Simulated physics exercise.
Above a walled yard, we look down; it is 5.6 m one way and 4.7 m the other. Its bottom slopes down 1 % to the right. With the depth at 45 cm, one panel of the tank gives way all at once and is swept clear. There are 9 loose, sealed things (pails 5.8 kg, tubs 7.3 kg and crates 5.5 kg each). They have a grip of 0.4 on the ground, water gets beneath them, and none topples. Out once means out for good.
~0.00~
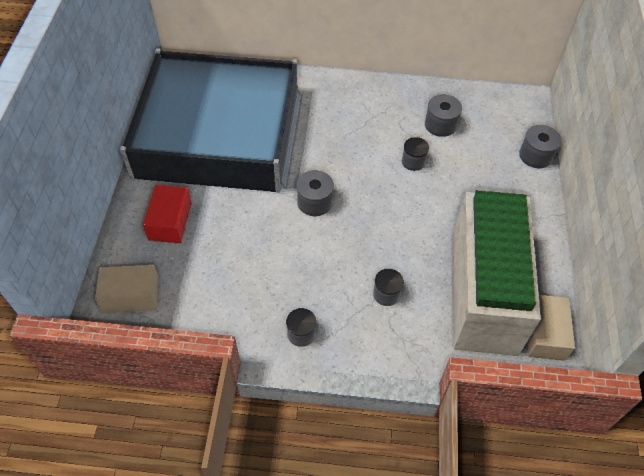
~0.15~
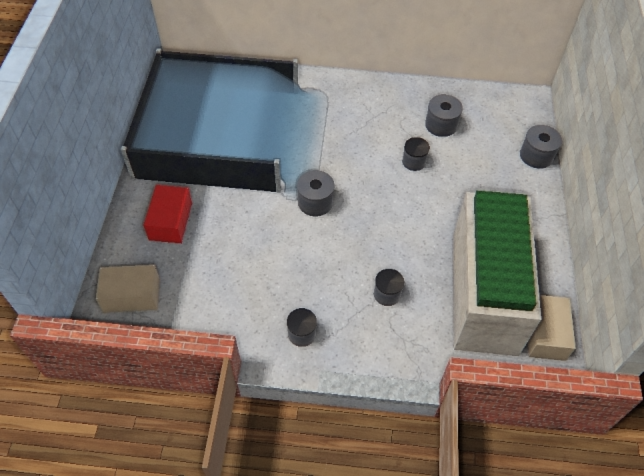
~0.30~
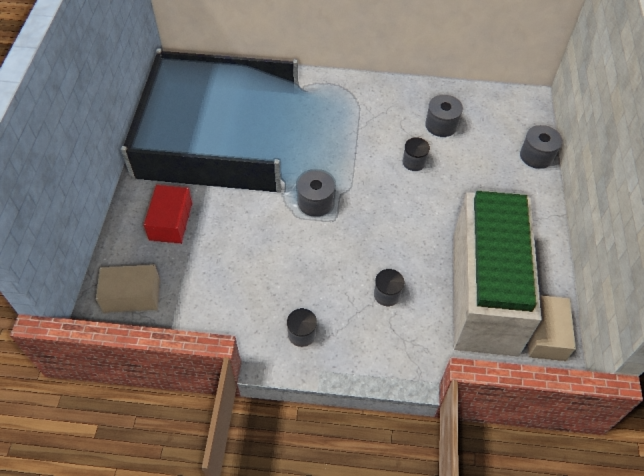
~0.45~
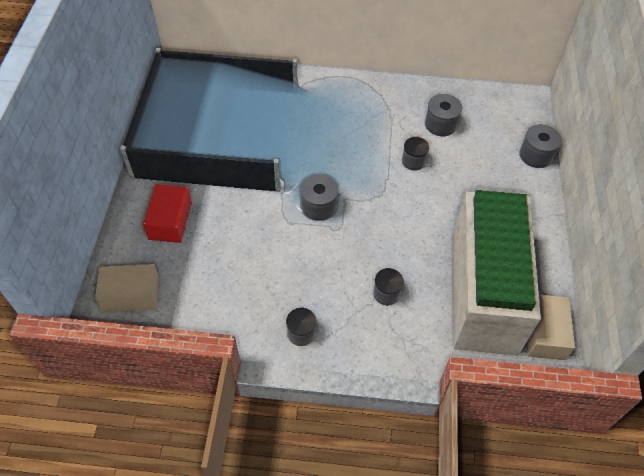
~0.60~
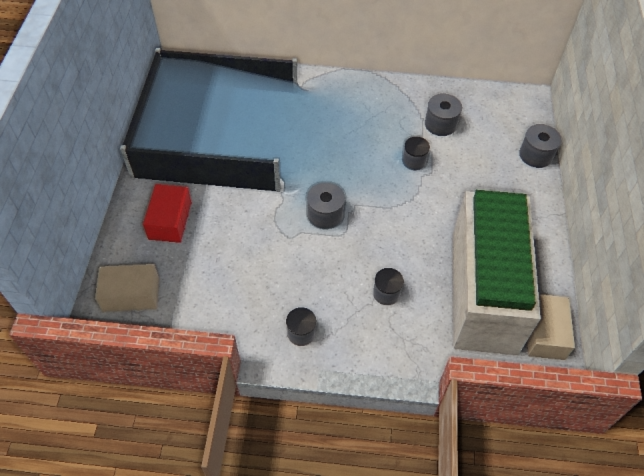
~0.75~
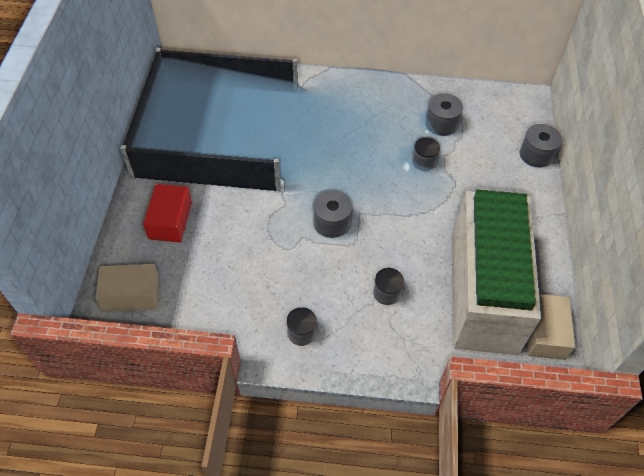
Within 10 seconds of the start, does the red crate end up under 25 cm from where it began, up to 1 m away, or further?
Under 25 cm.
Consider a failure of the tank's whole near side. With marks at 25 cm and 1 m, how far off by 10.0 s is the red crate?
From there, the red crate gets swept far.
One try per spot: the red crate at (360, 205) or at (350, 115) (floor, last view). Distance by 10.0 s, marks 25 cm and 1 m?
Spot one - it is swept away; spot two - it is swept away.
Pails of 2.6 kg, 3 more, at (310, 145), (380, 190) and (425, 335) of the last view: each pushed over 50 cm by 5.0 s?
Result, in listed order: Exceeded / exceeded / exceeded.
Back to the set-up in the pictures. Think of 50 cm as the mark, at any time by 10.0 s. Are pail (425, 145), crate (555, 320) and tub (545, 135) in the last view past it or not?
In sequence - crossed the line; stayed below the line; crossed the line.
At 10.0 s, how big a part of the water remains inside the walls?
82 %.
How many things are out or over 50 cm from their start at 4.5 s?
Tally: 4.
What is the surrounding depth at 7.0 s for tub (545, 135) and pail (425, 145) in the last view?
5 and 6 cm.
After 2.0 s the red crate is near (166, 205), 0.0 m from its start, aground; 0 of 9 are out; 3 afloat.
After 4.5 s the red crate is near (166, 205), 0.0 m from its start, aground; 0 of 9 are out; 4 afloat.
After 7.0 s the red crate is near (166, 205), 0.0 m from its start, aground; 0 of 9 are out; 3 afloat.
After 10.0 s the red crate is near (165, 205), 0.0 m from its start, aground; 0 of 9 are out; 3 afloat.
